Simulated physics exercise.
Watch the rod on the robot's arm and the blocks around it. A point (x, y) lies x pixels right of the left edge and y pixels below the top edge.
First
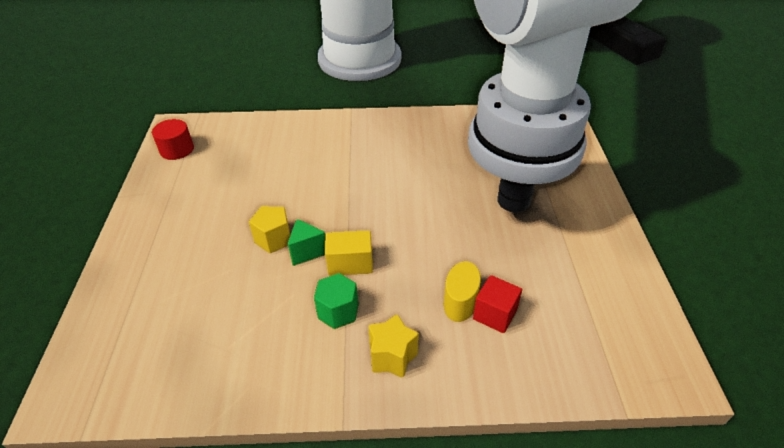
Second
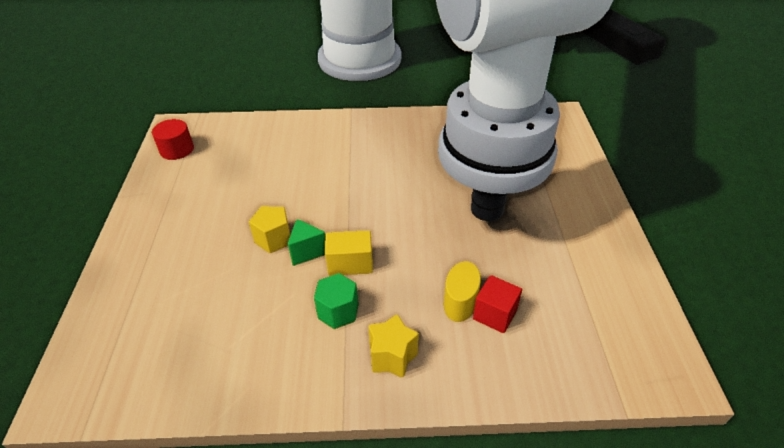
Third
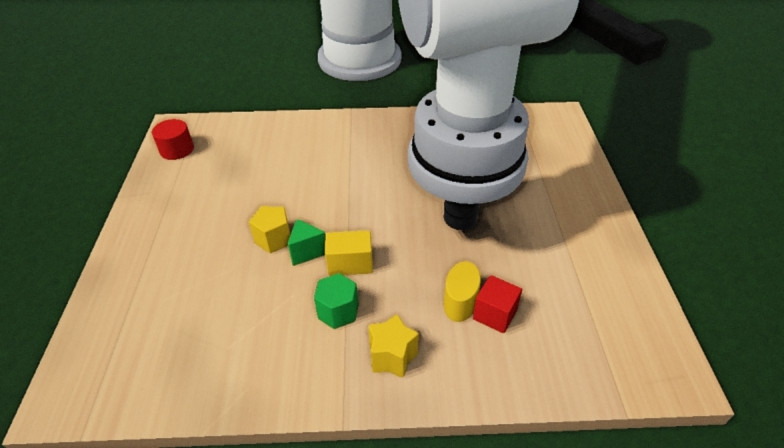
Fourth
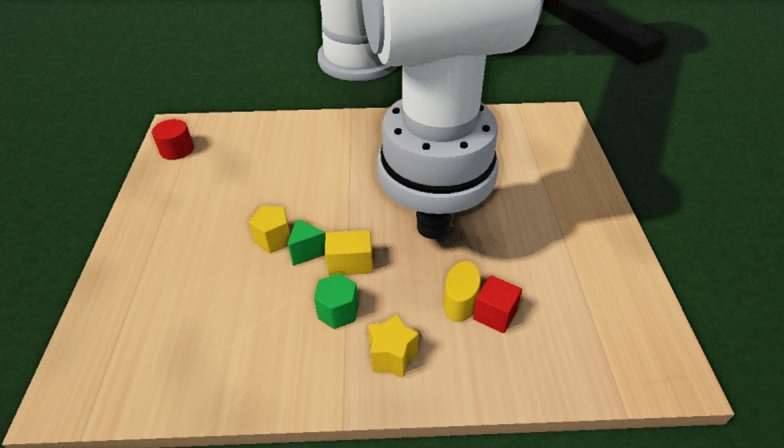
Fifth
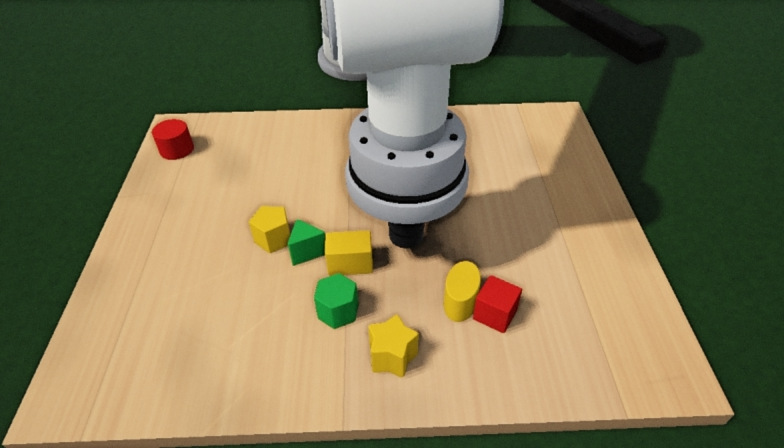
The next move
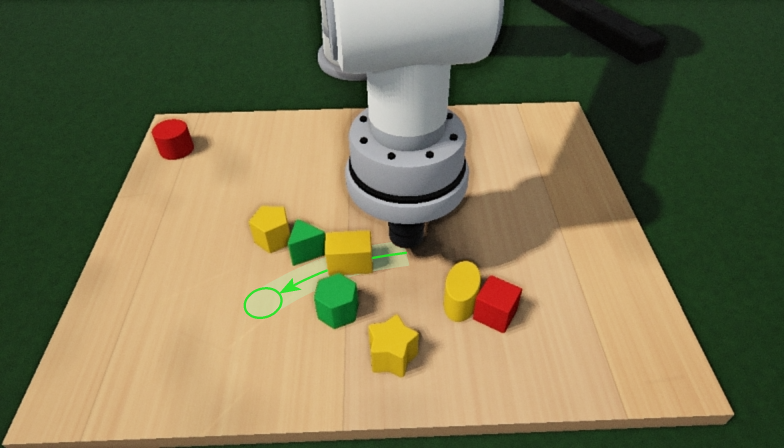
Robot arm with a black rod gliding left over a wooden board, while the yellow, green and red blocks stay still.
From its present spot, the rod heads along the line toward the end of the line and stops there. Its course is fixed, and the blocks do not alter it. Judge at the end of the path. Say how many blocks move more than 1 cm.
Displaced: One.
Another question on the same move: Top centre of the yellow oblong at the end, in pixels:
It should be at (211, 287) by then.
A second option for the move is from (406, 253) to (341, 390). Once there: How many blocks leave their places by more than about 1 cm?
Shifted over 1 cm: One.
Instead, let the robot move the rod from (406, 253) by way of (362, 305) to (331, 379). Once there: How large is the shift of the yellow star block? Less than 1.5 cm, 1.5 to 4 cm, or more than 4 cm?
I reckon it covers less than 1.5 cm.
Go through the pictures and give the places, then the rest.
Lower end of the rod (513, 202), tops of blocks, green triangular piece (303, 231), yellow oblong (348, 241), in the first picture.
Rod (487, 211), blocks as before, in the second picture.
Rod (460, 220), blocks as before, in the third picture.
Rod (433, 228), blocks as before, in the fourth picture.
Rod (406, 237), green triangular piece (303, 231), yellow oblong (348, 241), in the fifth picture.
The drawn path runs from (406, 253) through (333, 268) to (263, 303).
On the path given first. One third of the way, rod (356, 245); yellow oblong (316, 250).
Two thirds of the way, rod (304, 263); yellow oblong (261, 268).
At the end, rod (259, 287); green triangular piece not moved; yellow oblong (211, 287).
